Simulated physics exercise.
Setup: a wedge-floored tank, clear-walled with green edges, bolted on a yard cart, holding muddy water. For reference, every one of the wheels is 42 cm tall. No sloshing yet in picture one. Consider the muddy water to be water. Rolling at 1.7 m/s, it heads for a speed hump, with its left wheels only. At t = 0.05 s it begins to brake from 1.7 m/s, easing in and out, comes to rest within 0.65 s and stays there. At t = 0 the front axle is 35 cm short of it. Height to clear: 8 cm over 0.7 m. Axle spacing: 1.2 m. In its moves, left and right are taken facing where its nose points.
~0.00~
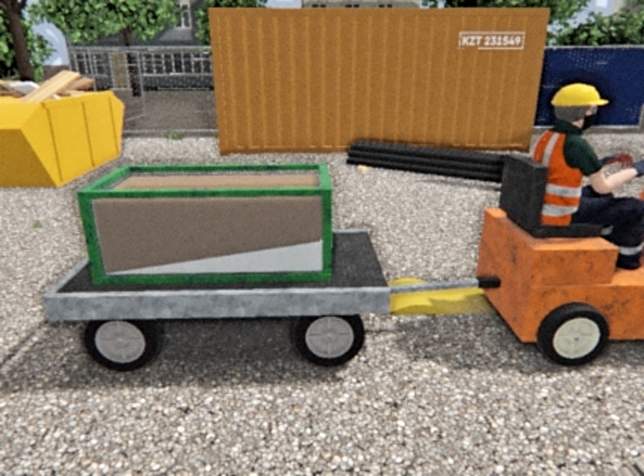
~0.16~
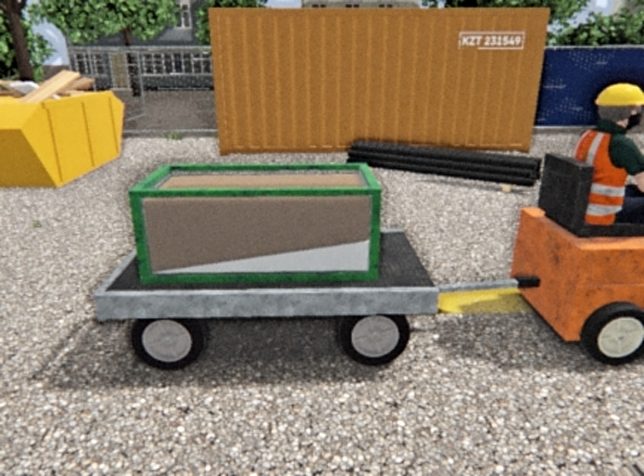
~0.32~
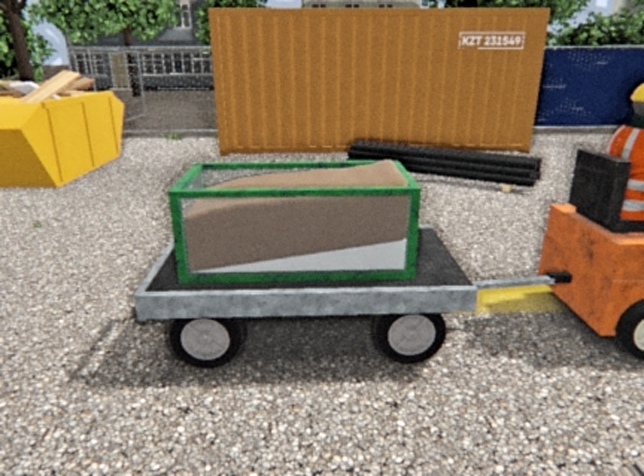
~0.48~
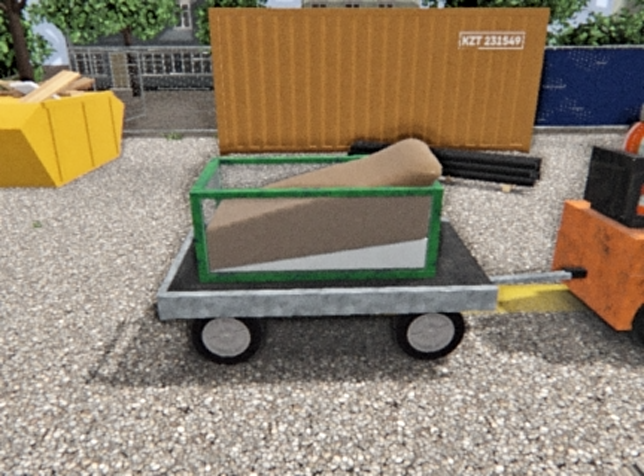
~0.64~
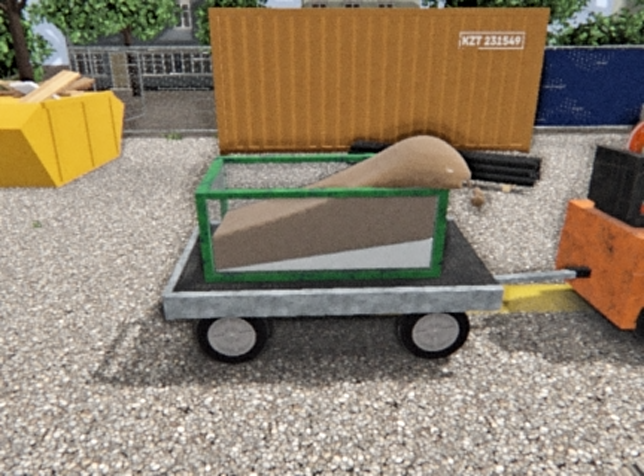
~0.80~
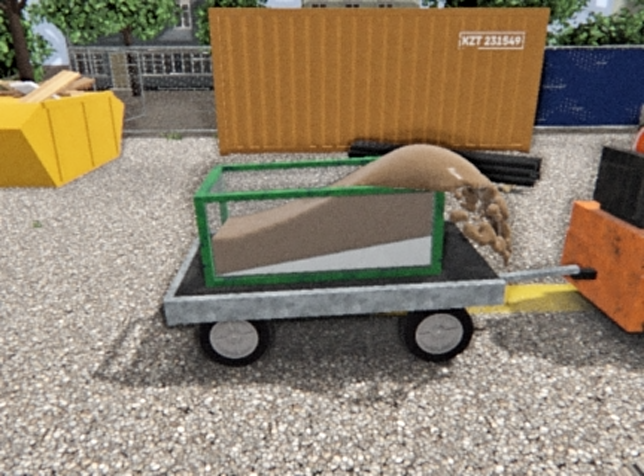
The clip shows an orange tug with a seated driver pulling a flat trailer rightward across gravel, carrying a green-edged clear tank of muddy water; the trailer slows, and the water surges up toward the right and pours over that end.
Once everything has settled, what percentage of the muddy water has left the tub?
About 23 per cent.
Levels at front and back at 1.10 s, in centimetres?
Approx. 46 cm front, approx. 34 cm back.
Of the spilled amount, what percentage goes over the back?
Share: Around 10%.
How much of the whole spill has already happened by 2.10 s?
By then it's around 90 per cent.
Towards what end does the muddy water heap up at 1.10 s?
Result: At the forward end.
By 1.10 s the surface is 46 cm up at the front and 34 cm at the back; 18 per cent is out, over the front.
By 1.60 s the surface is 25 cm up at the front and 54 cm at the back; 19 per cent is out, mostly over the front, some over the near side.
By 2.10 s the surface is 36 cm up at the front and 35 cm at the back; 21 per cent is out, mostly over the front, some over the near side.
By 3.79 s 23 per cent is out, mostly over the front, some over the near side, 60 of 262 litres.
